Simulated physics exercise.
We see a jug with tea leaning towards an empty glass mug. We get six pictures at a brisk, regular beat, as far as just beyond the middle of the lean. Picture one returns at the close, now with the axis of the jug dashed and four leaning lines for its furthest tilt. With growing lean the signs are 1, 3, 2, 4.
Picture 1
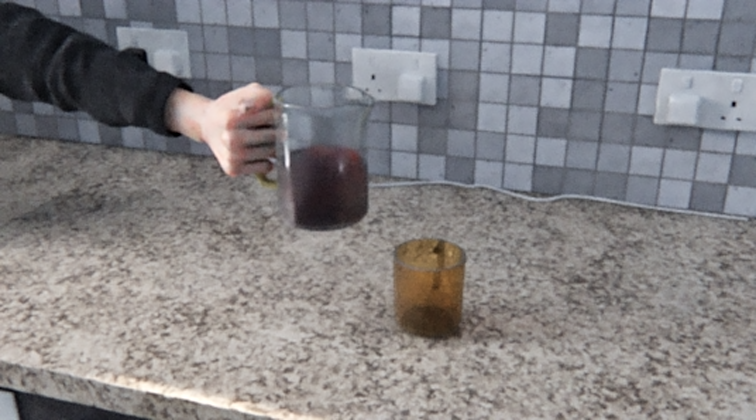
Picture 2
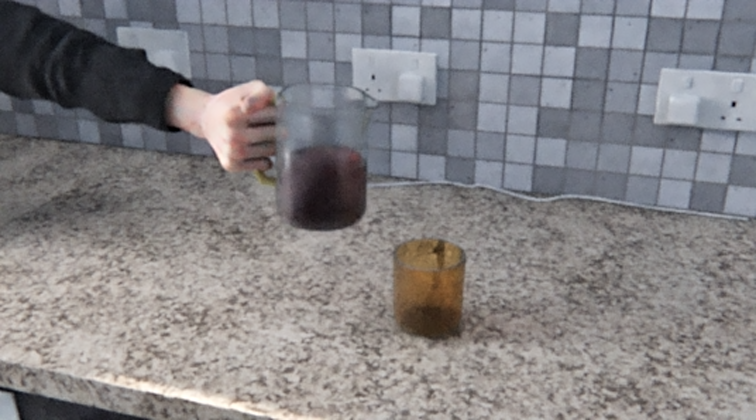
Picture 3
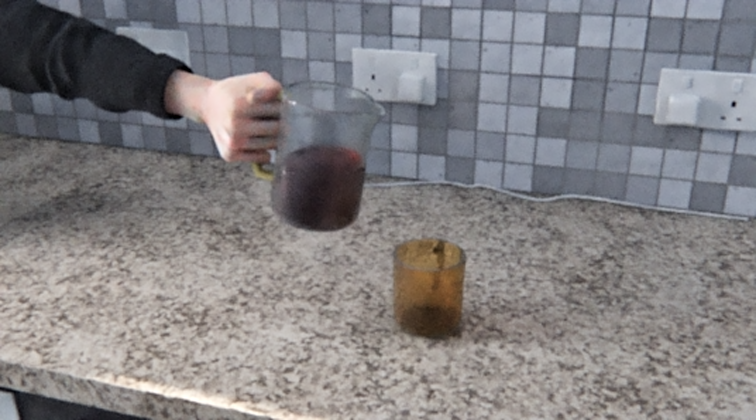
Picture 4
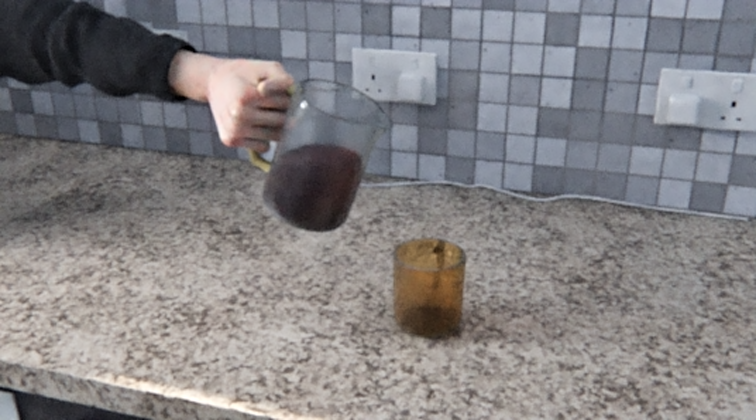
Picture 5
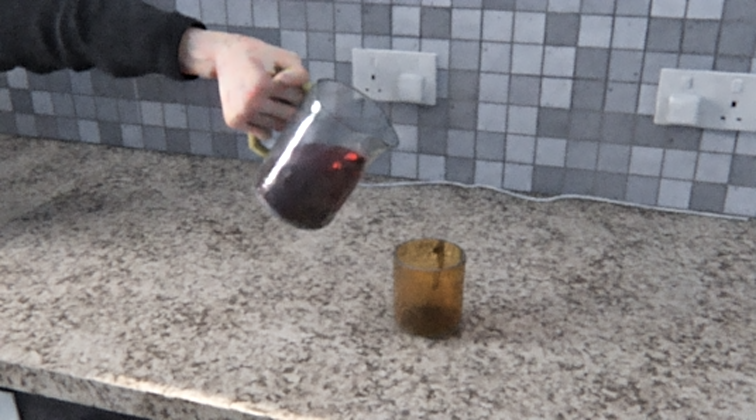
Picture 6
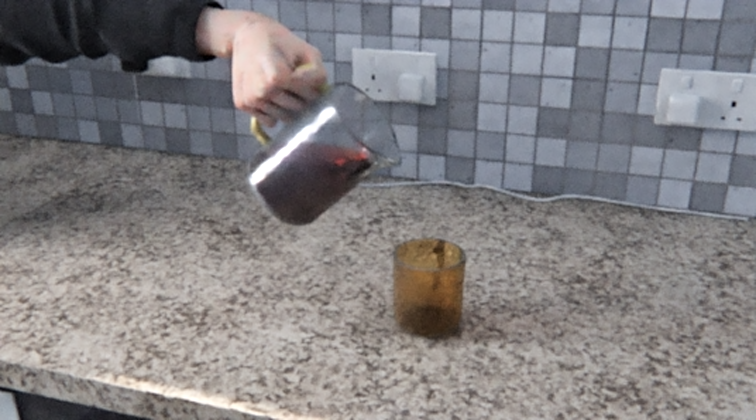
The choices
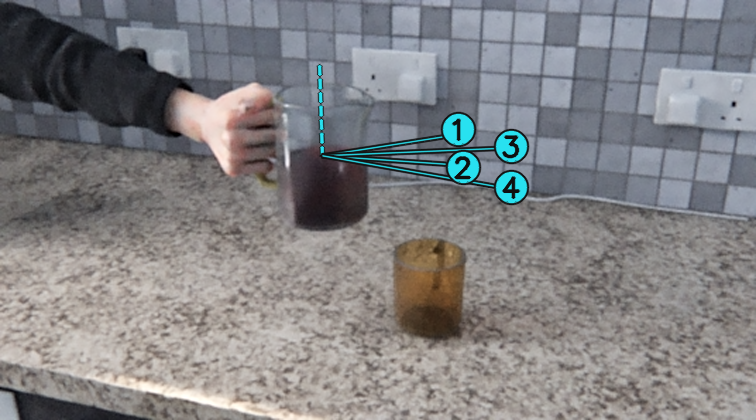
A hand tilting a glass jug of dark red tea rightward above an amber glass mug on a speckled kitchen counter.
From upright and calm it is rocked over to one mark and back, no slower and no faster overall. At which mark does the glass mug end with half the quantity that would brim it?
1 beats the others.
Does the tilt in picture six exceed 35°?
Yes.
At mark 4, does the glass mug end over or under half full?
Over.
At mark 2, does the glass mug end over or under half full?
Over half.
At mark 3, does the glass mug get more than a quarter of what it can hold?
Yes, it does.
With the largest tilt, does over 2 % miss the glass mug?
Yes.
On the marked copy, 1 at (442, 136); 2 at (445, 164); 3 at (495, 148); 4 at (494, 186).
With 1, the glass mug ends with about 51 % of what it can hold.
With 2, the glass mug ends with about 84 % of what it can hold; 6 % of the tea is spilt.
With 3, the glass mug ends with about 71 % of what it can hold.
With 4, the glass mug ends with about 93 % of what it can hold; 12 % of the tea is spilt.
